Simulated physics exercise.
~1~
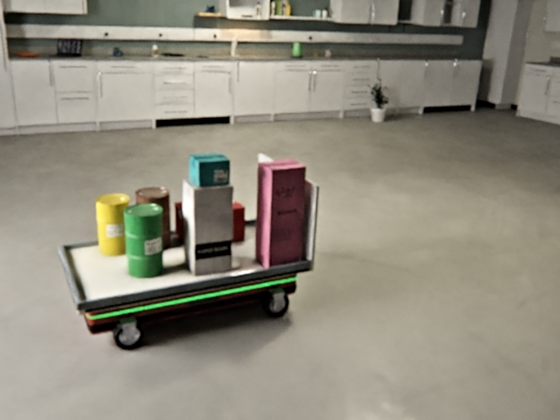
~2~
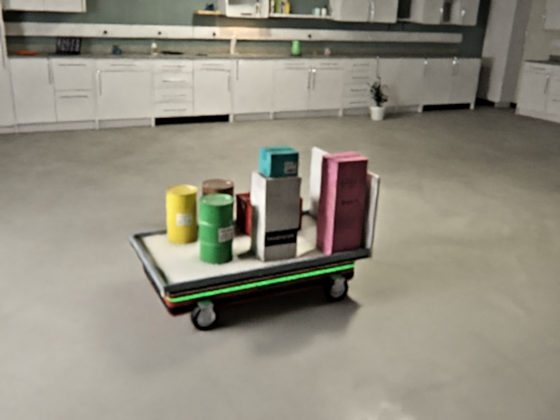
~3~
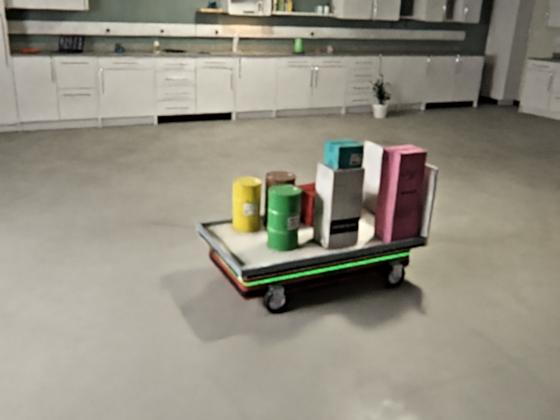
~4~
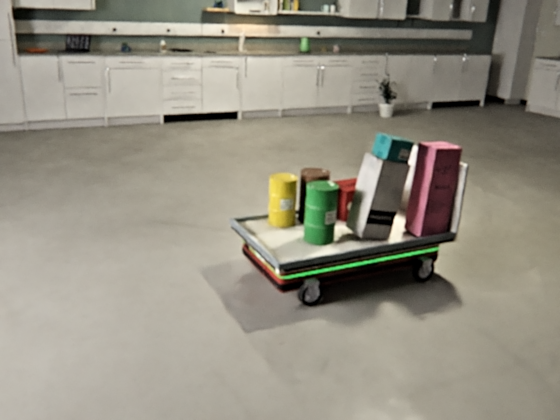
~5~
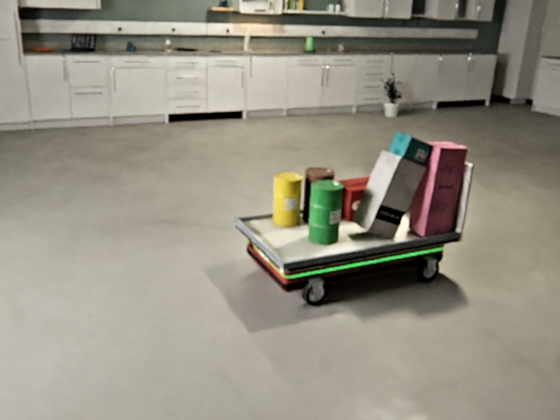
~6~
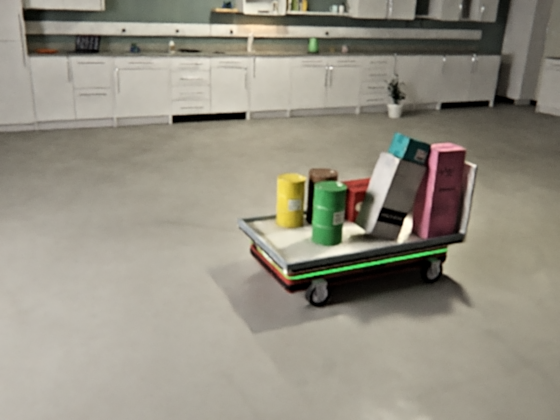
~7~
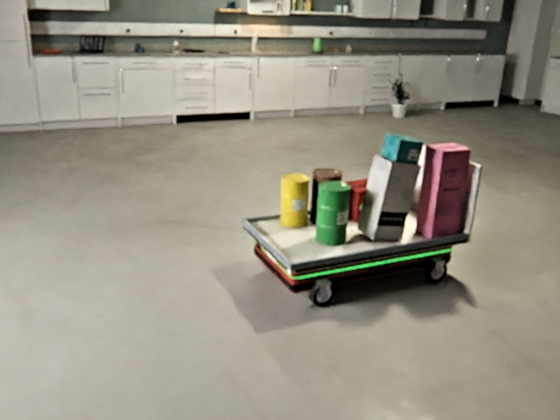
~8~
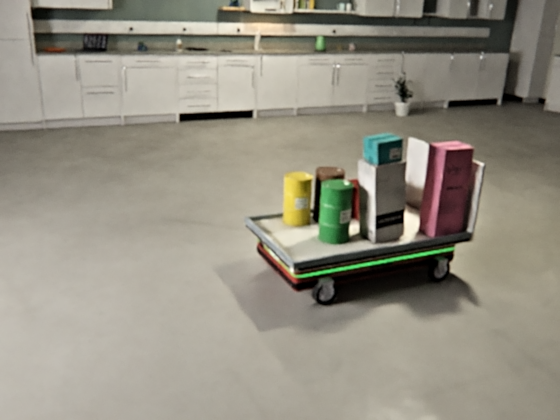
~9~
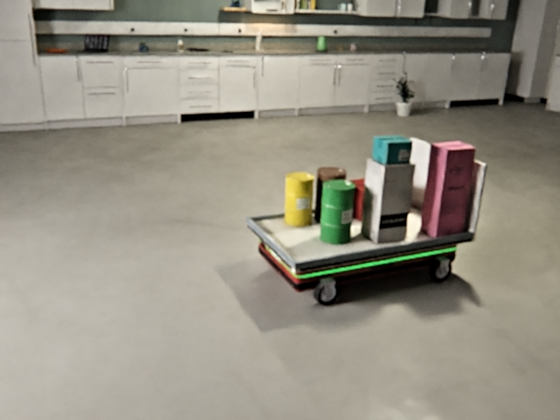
The clip shows a flat cart carrying coloured canisters and boxes rolling right across a grey floor and stopping, whereupon the white box with the turquoise parcel on top tips right toward the pink box, then rocks back and ends upright, the parcel still on it.
